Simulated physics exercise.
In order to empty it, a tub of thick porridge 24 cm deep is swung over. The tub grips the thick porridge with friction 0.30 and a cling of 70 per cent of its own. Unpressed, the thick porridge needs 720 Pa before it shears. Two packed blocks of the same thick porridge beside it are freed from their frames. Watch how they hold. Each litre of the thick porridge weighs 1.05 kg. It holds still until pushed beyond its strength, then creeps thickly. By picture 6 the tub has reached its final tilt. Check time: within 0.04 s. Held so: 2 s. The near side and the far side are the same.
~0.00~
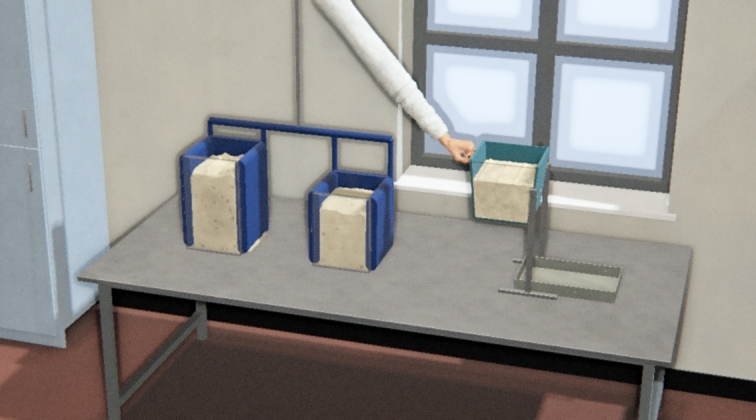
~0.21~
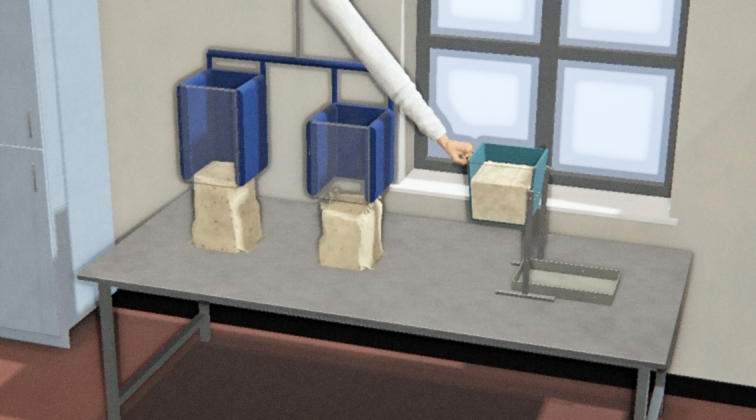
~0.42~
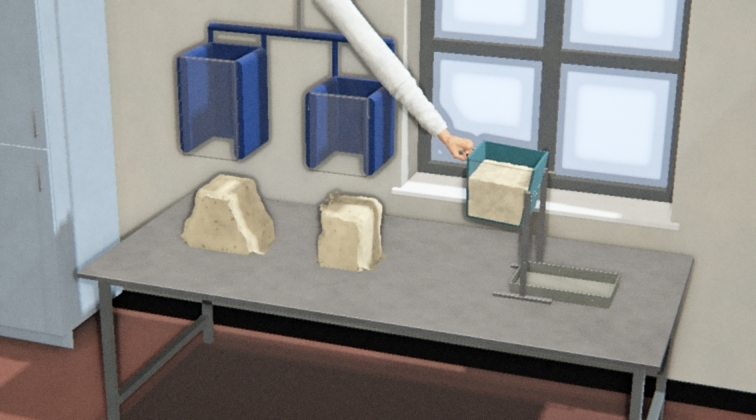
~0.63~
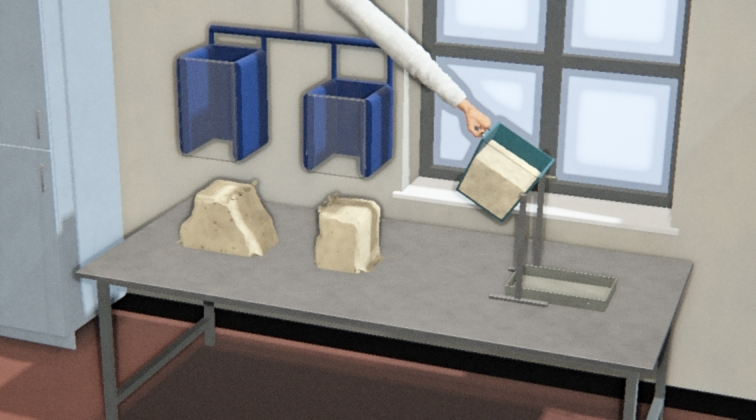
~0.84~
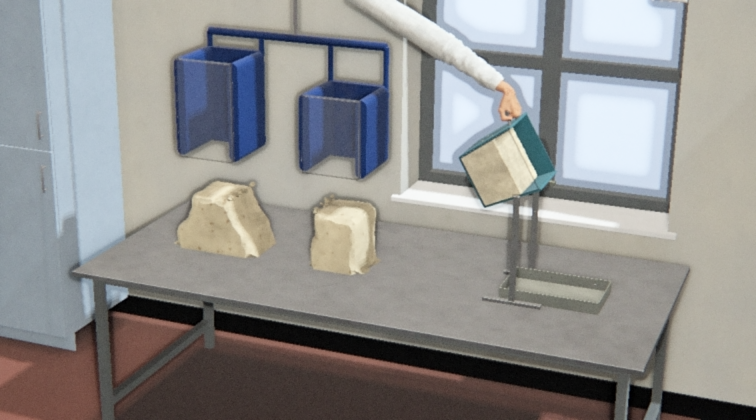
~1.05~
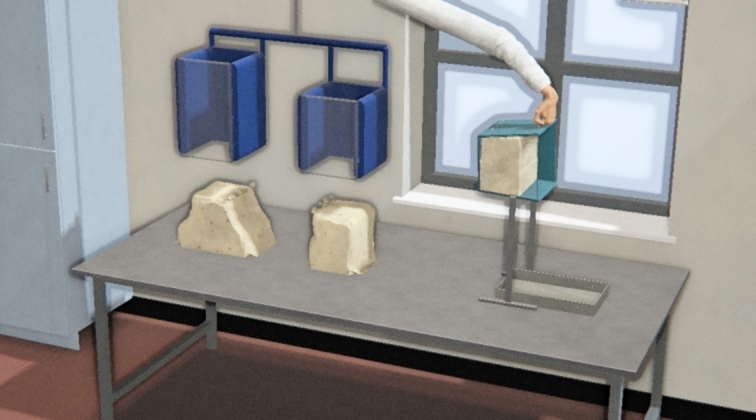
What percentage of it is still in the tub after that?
About 100 %.
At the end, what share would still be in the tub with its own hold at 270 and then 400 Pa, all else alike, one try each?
The two runs give near 50 % and near 65 % respectively.
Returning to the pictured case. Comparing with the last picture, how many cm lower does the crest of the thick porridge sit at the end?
3 cm or so.
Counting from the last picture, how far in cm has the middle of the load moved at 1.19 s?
Shift: Roughly 2 cm.
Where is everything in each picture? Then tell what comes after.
In the first frame, handle-side rim at (472, 161), tilt 0 degrees; crest of the thick porridge at (478, 180); block heights 37 cm, 26 cm (left to right).
In the second frame, handle-side rim at (469, 162), tilt 0 degrees; crest of the thick porridge at (476, 181); block heights 34 cm, 26 cm (left to right).
In the third frame, handle-side rim at (469, 159), tilt 4 degrees; crest of the thick porridge at (473, 179); block heights 27 cm, 26 cm (left to right).
In the fourth frame, handle-side rim at (484, 140), tilt 29 degrees; crest of the thick porridge at (478, 158); block heights 26 cm, 25 cm (left to right).
In the fifth frame, handle-side rim at (510, 130), tilt 60 degrees; crest of the thick porridge at (492, 141); block heights 26 cm, 25 cm (left to right).
In the sixth frame, handle-side rim at (538, 136), tilt 87 degrees; crest of the thick porridge at (518, 139); block heights 26 cm, 25 cm (left to right).
After 1.19 s, the tub is at 87 degrees and holds 100 %.
After 1.36 s, the tub is at 87 degrees and holds 100 %.
After 1.53 s, the tub is at 87 degrees and holds 100 %.
After 1.70 s, the tub is at 87 degrees and holds 100 %.
After 3.05 s, the tub is at 87 degrees and holds 100 %.
